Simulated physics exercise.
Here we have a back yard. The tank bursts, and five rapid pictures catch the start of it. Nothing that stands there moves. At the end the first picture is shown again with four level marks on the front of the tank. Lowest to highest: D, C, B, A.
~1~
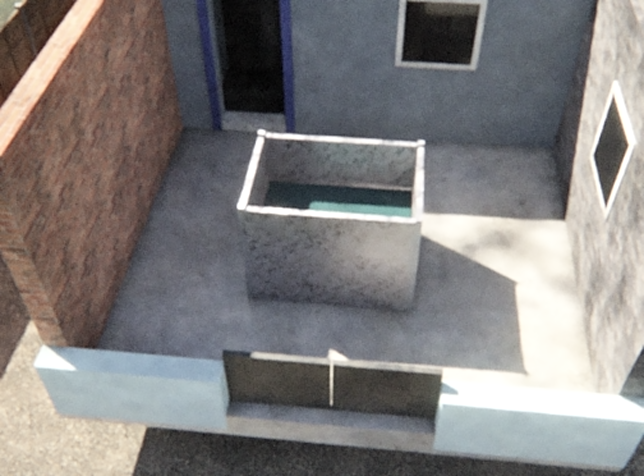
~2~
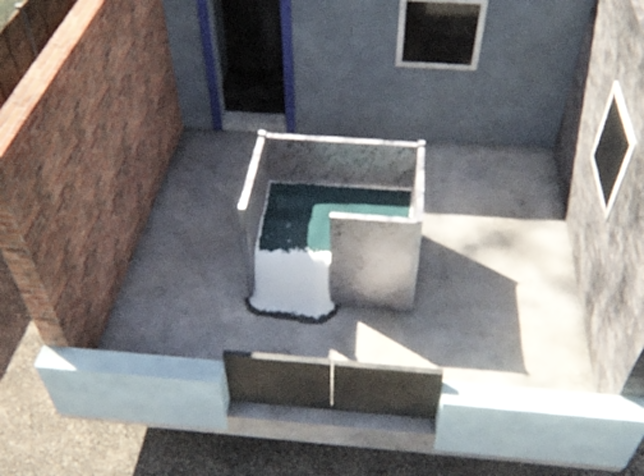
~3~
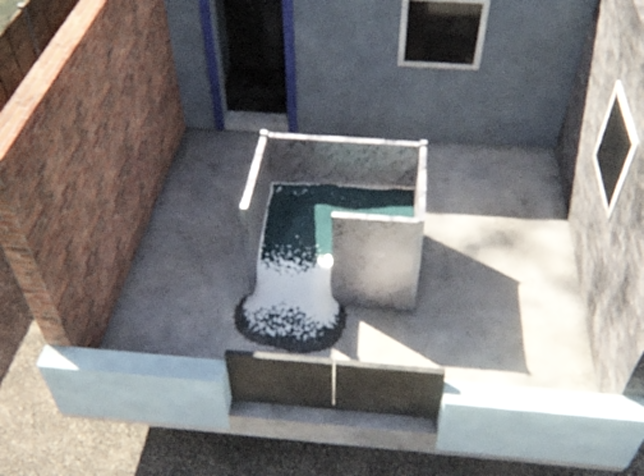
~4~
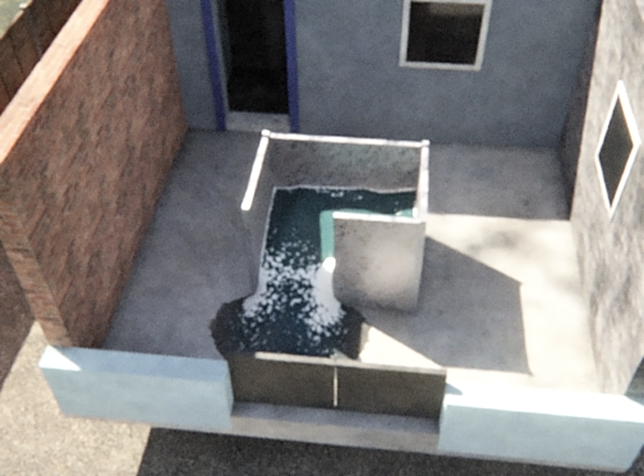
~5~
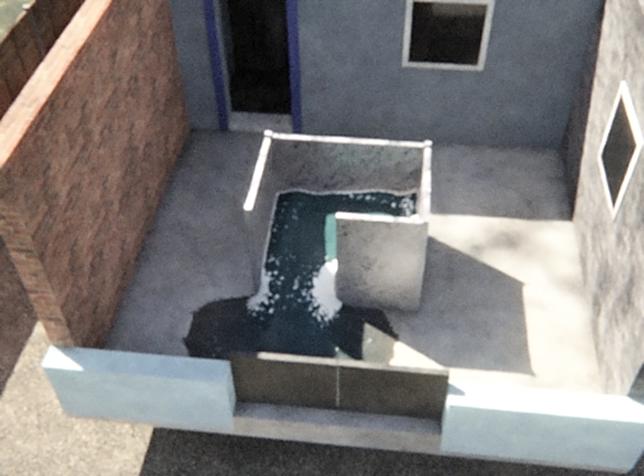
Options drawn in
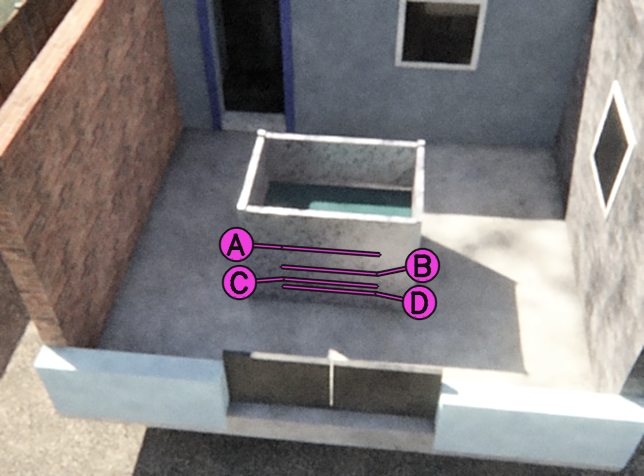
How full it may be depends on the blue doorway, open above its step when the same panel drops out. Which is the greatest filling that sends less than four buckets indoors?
A is the one.
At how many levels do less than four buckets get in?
All of them.
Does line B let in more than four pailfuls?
No.
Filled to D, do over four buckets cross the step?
No, that is safe.
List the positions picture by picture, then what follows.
Water in the tank at rest, its middle at (335, 218); foot of the blue doorway at (255, 131); shut gate at (332, 367), in the first frame.
In the second frame, 1 % of the ground under water, visible out to (330, 309).
In the third frame, 3 % of the ground under water, visible out to (335, 322).
In the fourth frame, 7 % of the ground under water, visible out to (250, 303).
In the fifth frame, 12 % of the ground under water, visible out to (228, 319).
In magenta, A at (329, 251); B at (329, 270); C at (329, 282); D at (329, 290); from the bottom up D, C, B, A.
If A is chosen, a bucket or two gets in.
If B is chosen, nothing gets over.
If C is chosen, nothing gets over.
If D is chosen, nothing gets over.
